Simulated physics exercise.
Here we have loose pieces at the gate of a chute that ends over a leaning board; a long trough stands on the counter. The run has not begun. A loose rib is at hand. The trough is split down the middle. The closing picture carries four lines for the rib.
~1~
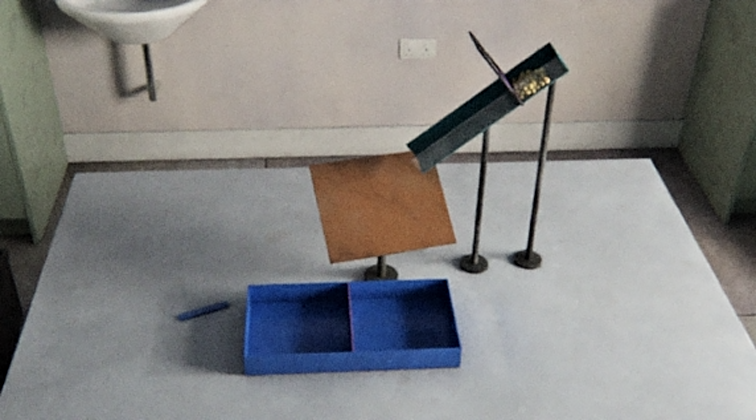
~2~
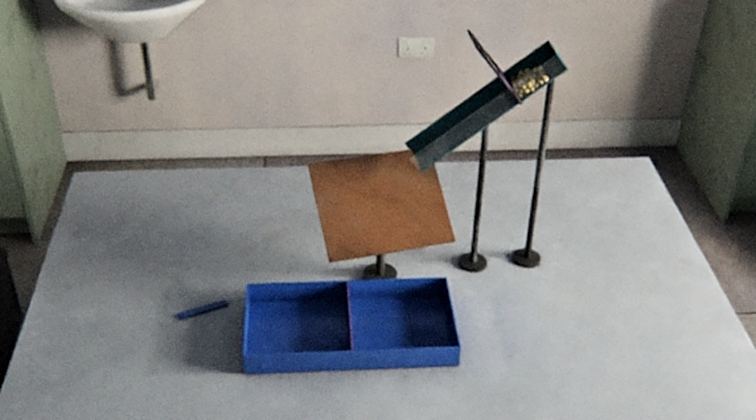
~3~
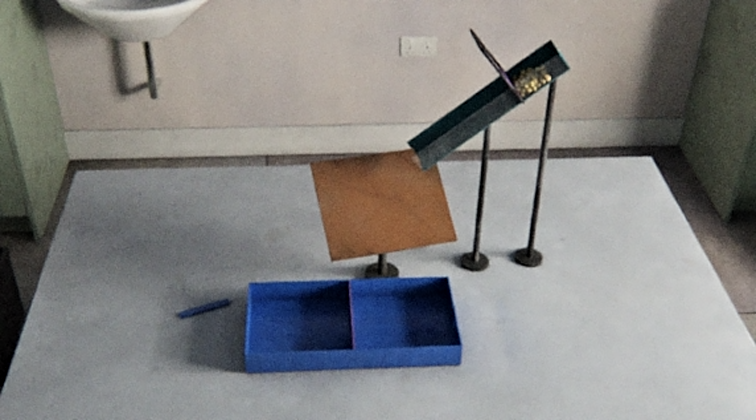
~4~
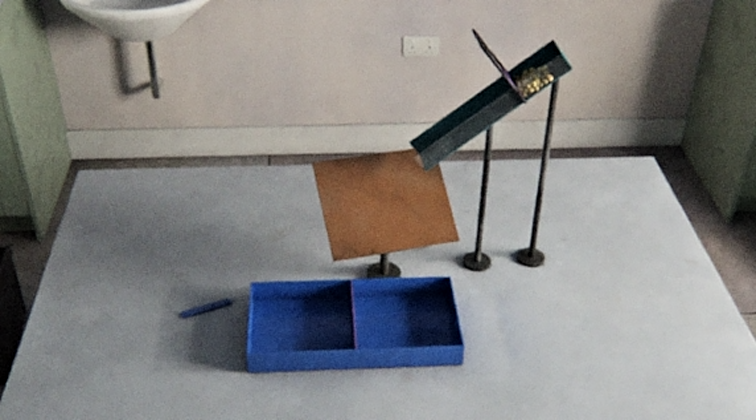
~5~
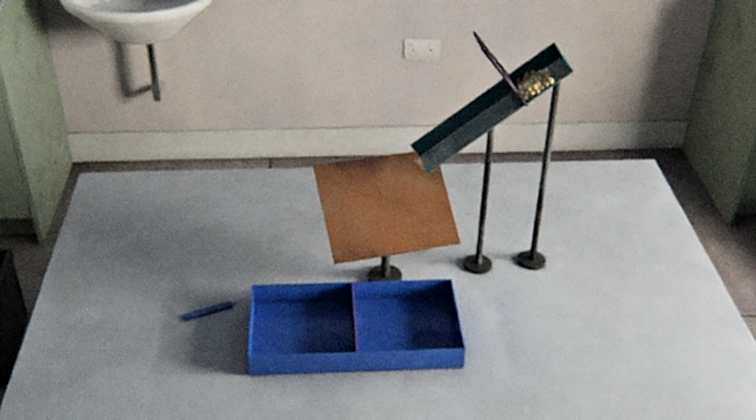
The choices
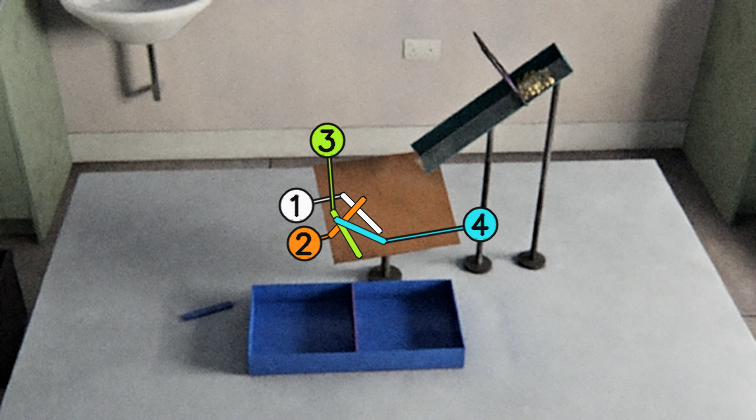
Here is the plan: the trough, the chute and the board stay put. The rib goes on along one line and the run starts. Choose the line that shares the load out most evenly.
Use line 2.
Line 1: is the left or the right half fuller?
More lands on the right.
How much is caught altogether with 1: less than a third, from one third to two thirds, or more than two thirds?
Line 1 gives more than two thirds.
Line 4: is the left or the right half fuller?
More lands on the right.
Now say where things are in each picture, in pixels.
Load behind the gate at (524, 85), soya beans; lip of the chute at (420, 166), sloping fairly steeply, in the first frame.
Middle of the board at (382, 202), tilted fairly steeply; middle of its low edge at (394, 251); of its high edge at (370, 155), in the second frame.
Front corners of the trough at (245, 354) and (462, 346); front end of its middle wall at (354, 350); gate still shut at (505, 76), in the third frame.
Middle of the load at (527, 83); lip at (423, 163), in the fourth frame.
Middle of the load at (528, 85); lip at (424, 166), in the fifth frame.
On the marked copy, line 1 from (343, 195) to (379, 231); line 2 from (363, 199) to (331, 235); line 3 from (333, 212) to (359, 255); line 4 from (336, 219) to (383, 241).
For line 1, of what is caught, a small part in the left half, most in the right.
For line 2, of what is caught, about two thirds in the left half, about a third in the right.
For line 3, of what is caught, a small part in the left half, most in the right.
For line 4, of what is caught, about a quarter in the left half, most in the right.
